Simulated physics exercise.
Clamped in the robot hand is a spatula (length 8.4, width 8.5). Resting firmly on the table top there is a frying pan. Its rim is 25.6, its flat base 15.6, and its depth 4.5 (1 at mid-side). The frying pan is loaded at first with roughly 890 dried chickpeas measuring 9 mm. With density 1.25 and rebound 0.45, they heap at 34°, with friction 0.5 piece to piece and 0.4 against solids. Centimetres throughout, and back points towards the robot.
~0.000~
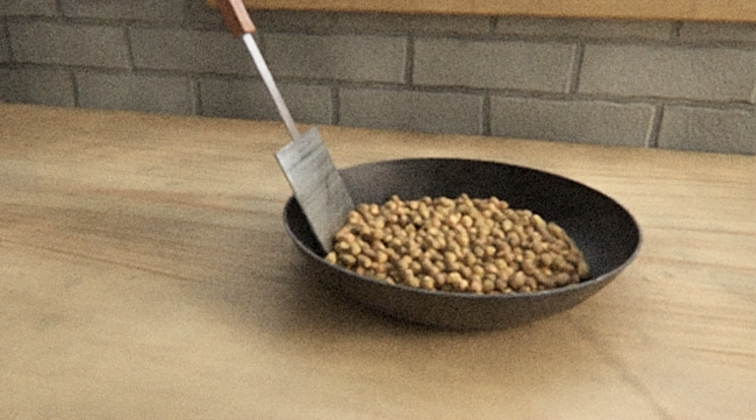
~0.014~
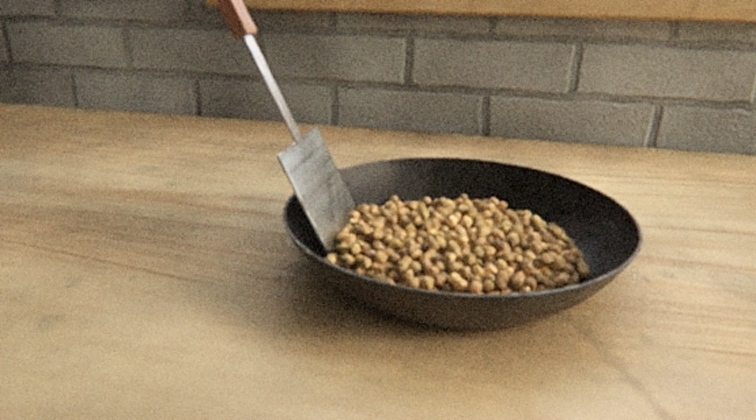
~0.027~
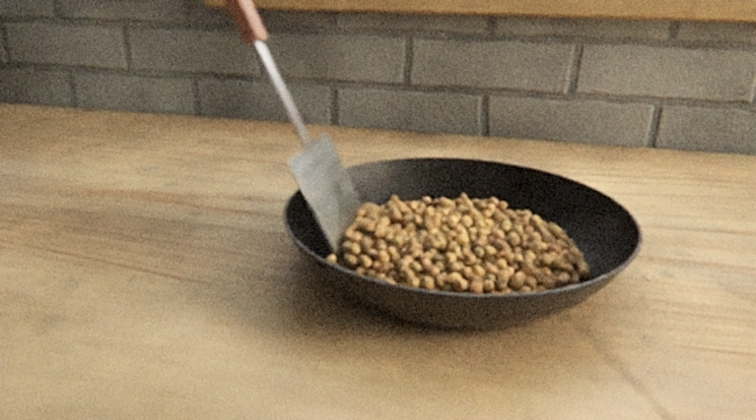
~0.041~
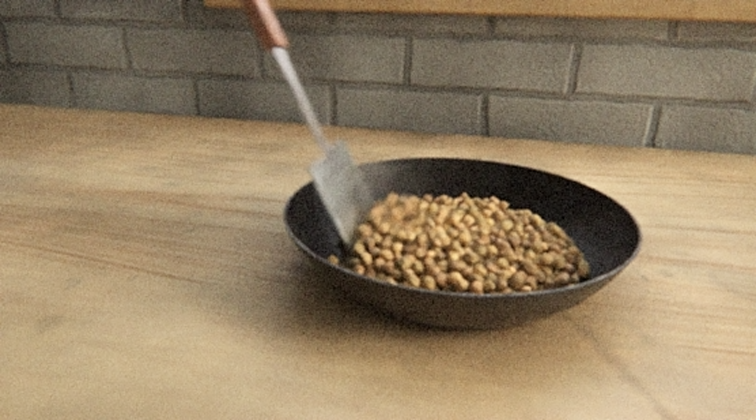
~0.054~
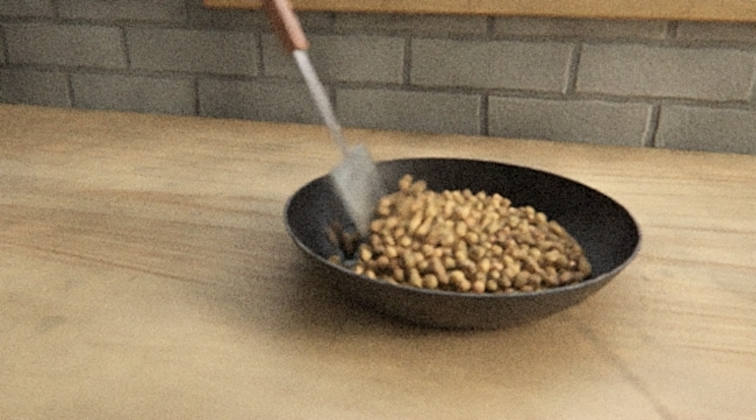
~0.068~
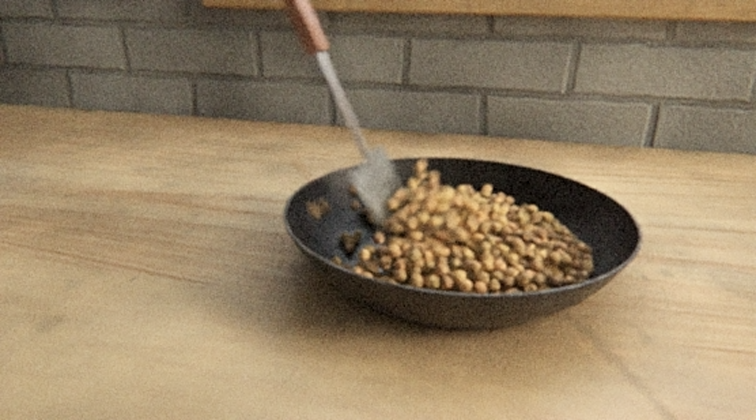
The clip opens on a dark frying pan heaped with small tan chickpeas on a wooden table, a metal spatula with a reddish-brown handle resting inside its left edge. The spatula barely moves at first, then pushes rightward into the heap, shoving chickpeas up and scattering a few behind the blade.
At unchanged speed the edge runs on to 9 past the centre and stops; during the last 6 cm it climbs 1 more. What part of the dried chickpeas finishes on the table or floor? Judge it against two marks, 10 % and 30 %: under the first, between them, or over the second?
Over the second, so above 30 %.
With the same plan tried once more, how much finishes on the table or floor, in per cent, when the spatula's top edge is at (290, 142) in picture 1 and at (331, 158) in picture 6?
25 per cent.
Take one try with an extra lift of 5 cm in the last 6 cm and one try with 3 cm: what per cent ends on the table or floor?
It comes to around 30 per cent on the first try and around 35 per cent on the second.
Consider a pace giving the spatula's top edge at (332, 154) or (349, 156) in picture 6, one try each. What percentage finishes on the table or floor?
First try around 20 %, second try around 35 %.
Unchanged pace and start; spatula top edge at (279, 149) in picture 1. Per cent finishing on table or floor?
Roughly 35%.
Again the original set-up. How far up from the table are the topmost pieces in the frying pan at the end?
It reaches roughly 4.0 cm.
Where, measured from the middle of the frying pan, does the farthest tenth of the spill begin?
55 centimetres, give or take.
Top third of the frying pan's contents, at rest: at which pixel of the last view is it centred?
I'd put it close to (525, 240).
After 0.10 s, sloping 64°, highest piece 15 above the table; 887 in the frying pan, 3 on the blade or in flight.
After 0.13 s, sloping 64°, highest piece 21 above the table; 885 in the frying pan, 5 on the blade or in flight.
After 0.35 s, sloping 64°, highest piece 37 above the table; 557 in the frying pan, 169 on the table or floor, 164 on the blade or in flight.
After 1.40 s, sloping 64°, highest piece 4 above the table; 557 in the frying pan, 333 on the table or floor.
At rest, 557 in the frying pan, 333 on the table or floor. That is 37 % on the table or floor.
